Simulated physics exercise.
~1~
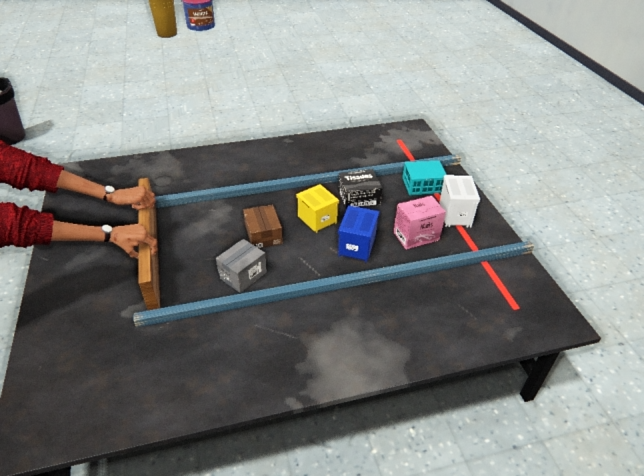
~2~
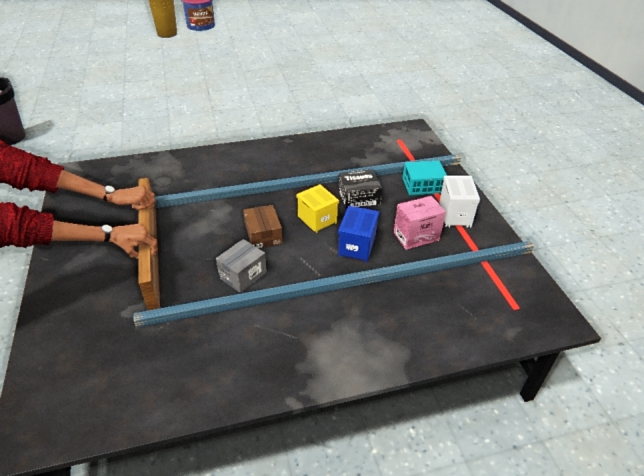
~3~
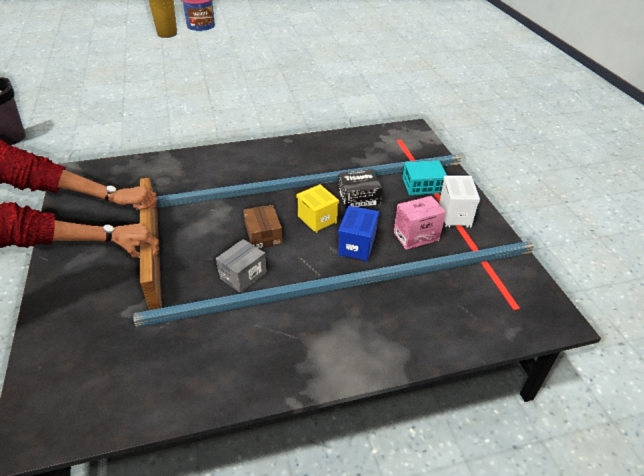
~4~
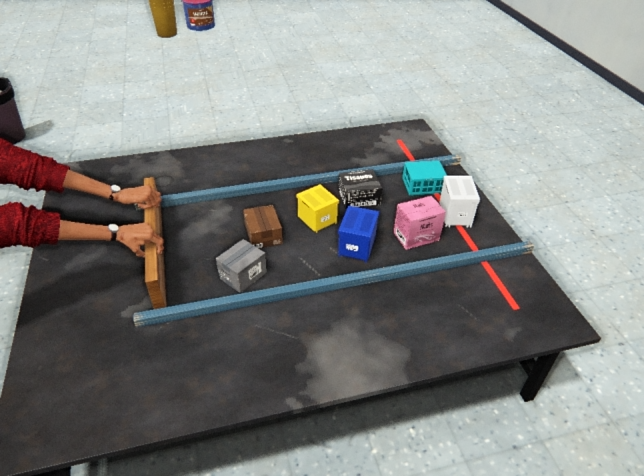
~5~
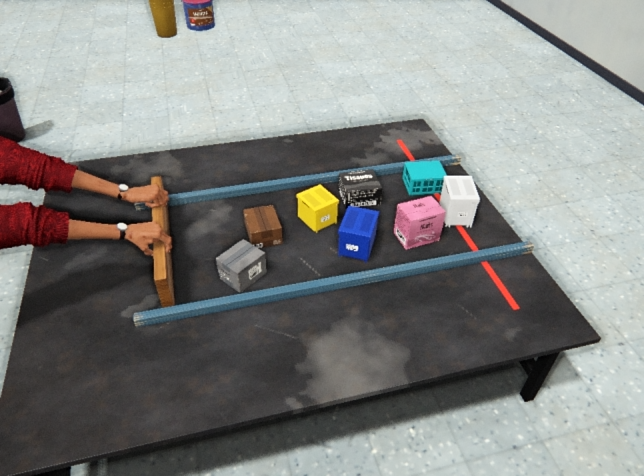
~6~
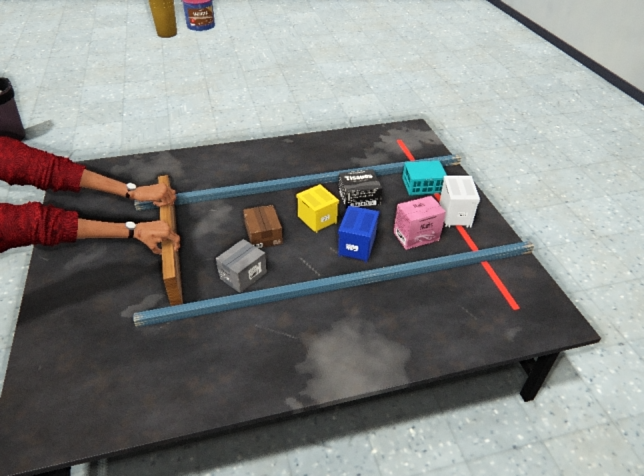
On a low dark platform in a tiled room, two hands hold a wooden plank behind eight coloured boxes standing between two blue battens, then slide it slightly to the right while the boxes stay still.
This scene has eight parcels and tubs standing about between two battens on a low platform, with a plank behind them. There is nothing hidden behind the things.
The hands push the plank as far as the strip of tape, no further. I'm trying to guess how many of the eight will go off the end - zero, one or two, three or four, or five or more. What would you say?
I would say three or four.
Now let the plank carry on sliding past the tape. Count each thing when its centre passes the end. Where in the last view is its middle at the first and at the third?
(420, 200), then (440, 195).
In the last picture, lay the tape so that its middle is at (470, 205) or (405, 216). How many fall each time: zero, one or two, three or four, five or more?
First tape: Five or over; second tape: None.
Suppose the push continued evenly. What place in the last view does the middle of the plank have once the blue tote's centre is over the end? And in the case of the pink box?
Blue tote over the end: About (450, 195). Pink box over the end: About (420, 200).
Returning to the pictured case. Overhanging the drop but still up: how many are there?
That'd be 2.
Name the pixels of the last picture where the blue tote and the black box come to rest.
You'll find the blue tote at roughly (504, 207) and the black box at roughly (443, 170).
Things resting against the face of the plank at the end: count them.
The answer is 3.
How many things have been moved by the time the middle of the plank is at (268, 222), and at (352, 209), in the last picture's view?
I make it 2 at the first spot and 8 at the other.
A little later, none off yet; white tote at rest near (458, 201); turquoise crate at rest near (424, 178); pink box at rest near (419, 223).
When it is over, the number that fall off is three or four; down, pink box, turquoise crate and white tote.
